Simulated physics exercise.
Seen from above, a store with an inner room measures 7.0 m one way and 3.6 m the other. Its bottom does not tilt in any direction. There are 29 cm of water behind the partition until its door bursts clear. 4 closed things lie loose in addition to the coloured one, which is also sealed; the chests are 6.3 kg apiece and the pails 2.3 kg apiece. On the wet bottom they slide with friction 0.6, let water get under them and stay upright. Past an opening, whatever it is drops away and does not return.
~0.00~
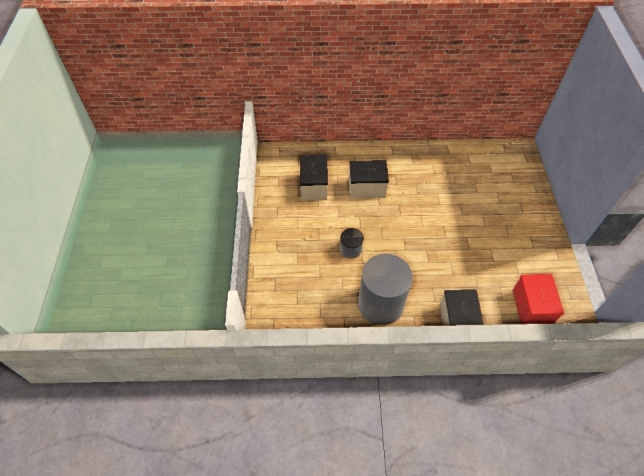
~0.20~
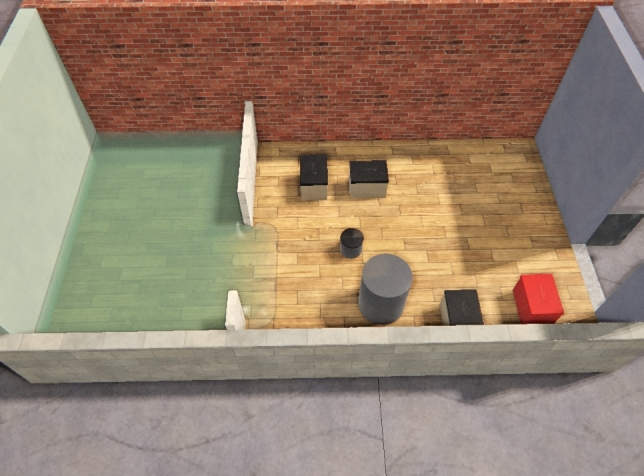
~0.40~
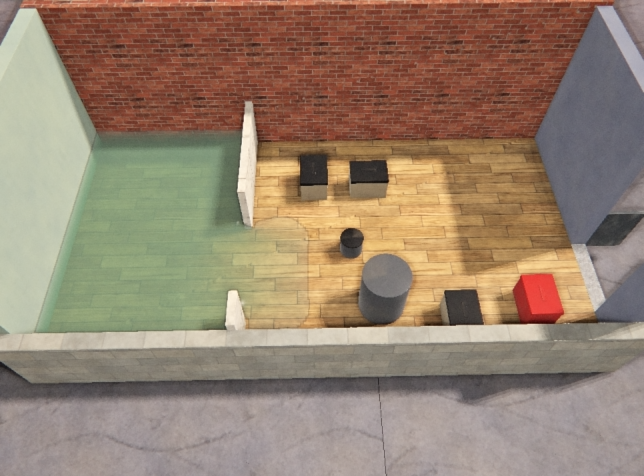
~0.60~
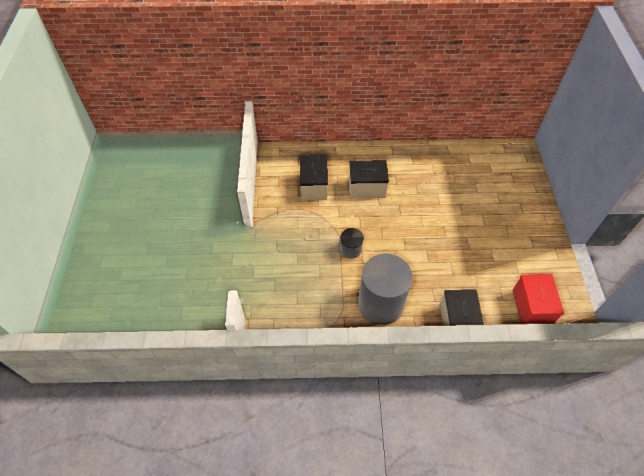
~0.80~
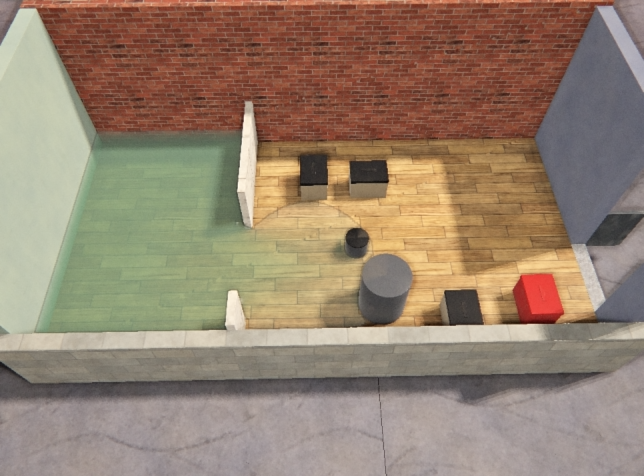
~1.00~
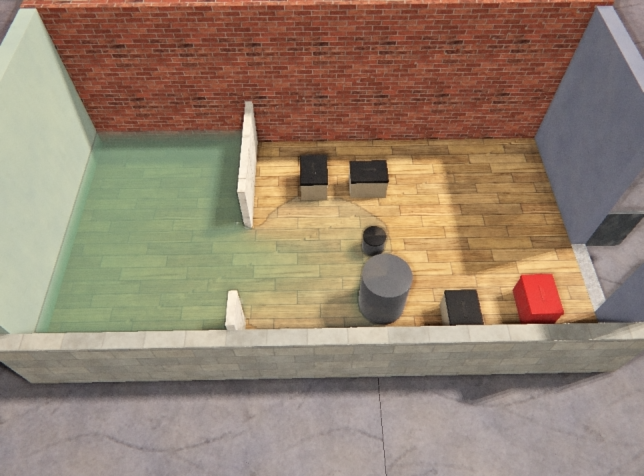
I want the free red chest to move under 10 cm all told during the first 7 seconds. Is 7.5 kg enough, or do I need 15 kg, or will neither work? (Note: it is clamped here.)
Neither will work.
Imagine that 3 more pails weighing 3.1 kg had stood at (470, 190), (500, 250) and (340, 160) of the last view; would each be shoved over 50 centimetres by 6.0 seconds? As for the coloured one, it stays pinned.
The three, in turn, come out beyond it, beyond it and within it.
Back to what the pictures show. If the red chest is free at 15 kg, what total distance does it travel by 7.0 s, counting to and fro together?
The distance adds up to about 120 cm.
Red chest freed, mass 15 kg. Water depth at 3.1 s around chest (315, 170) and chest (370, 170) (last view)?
Roughly 1 and 2 cm.
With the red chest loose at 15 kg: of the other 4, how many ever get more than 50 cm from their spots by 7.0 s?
3.
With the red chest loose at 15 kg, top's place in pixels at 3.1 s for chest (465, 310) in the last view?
Around (510, 290).
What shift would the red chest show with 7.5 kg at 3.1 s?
Displacement near 10 cm.
After 1.4 s the red chest would be 0 cm from its start with 7.5 kg and 0 cm from its start with 15 kg; 0 cm of water round it then.
After 3.1 s the red chest would be 8 cm from its start with 7.5 kg and 1 cm from its start with 15 kg; 4 cm of water round it then.
After 4.9 s the red chest would be gone out with 7.5 kg and 54 cm from its start with 15 kg; 6 cm of water round it then.
After 7.0 s the red chest would be gone out with 7.5 kg and gone out with 15 kg.
